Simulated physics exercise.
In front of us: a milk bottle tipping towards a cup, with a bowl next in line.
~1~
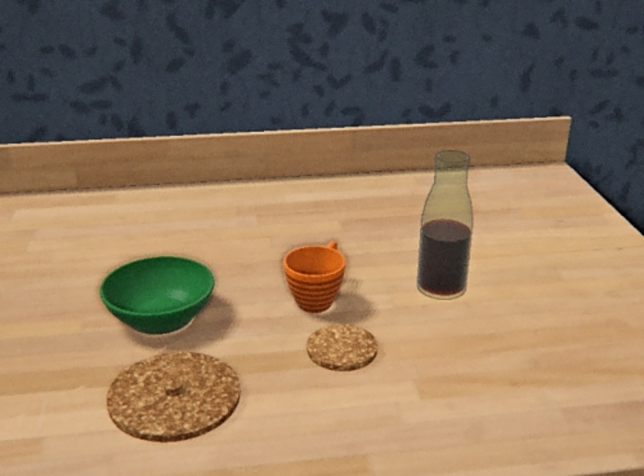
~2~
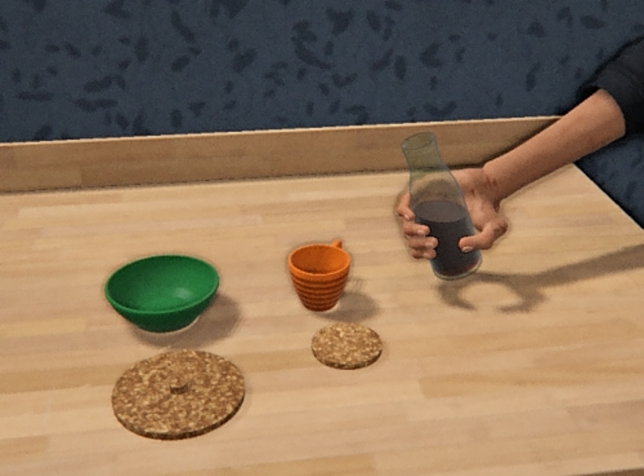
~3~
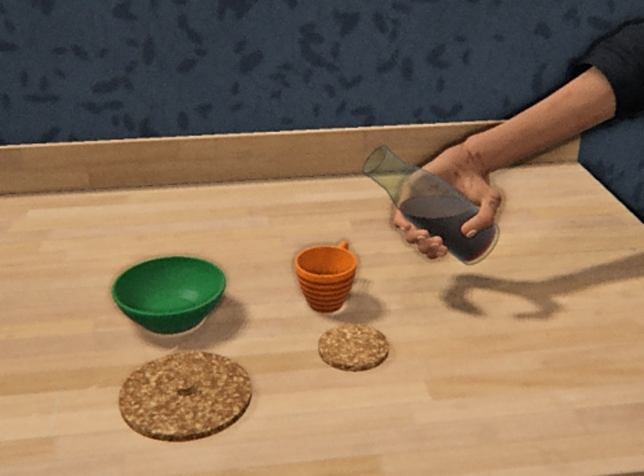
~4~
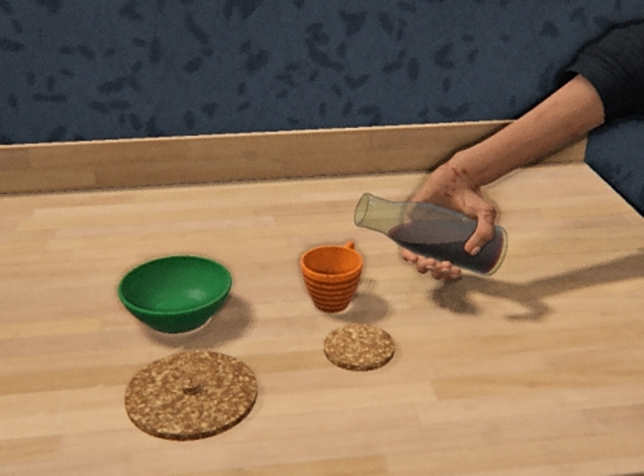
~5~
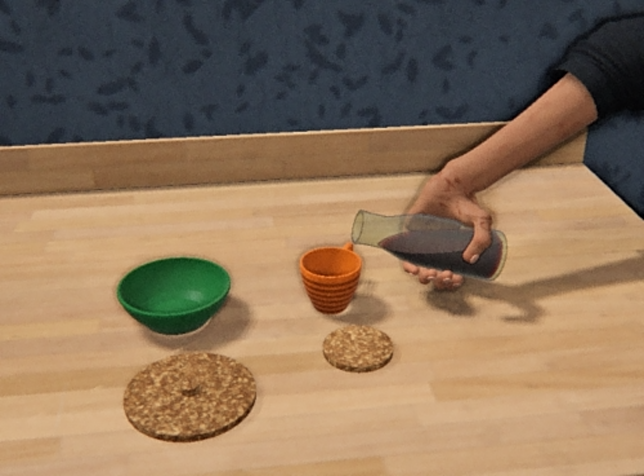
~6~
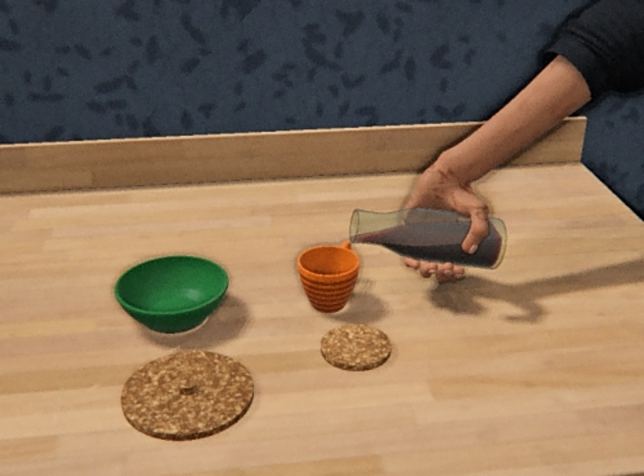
A hand lifts a bottle of dark liquid and tilts it left beside an orange cup.
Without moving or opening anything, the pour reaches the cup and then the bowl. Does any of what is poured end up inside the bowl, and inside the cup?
At the end, the bowl will let it in. The cup will let it in.
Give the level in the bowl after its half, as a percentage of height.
40%, roughly.
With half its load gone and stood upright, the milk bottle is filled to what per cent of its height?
Estimate: Around 20 per cent of the height.
Soon after, the grape juice goes into the cup.
Later, the grape juice goes into the bowl.
In the end, the cup has its share inside; the bowl has its share inside.
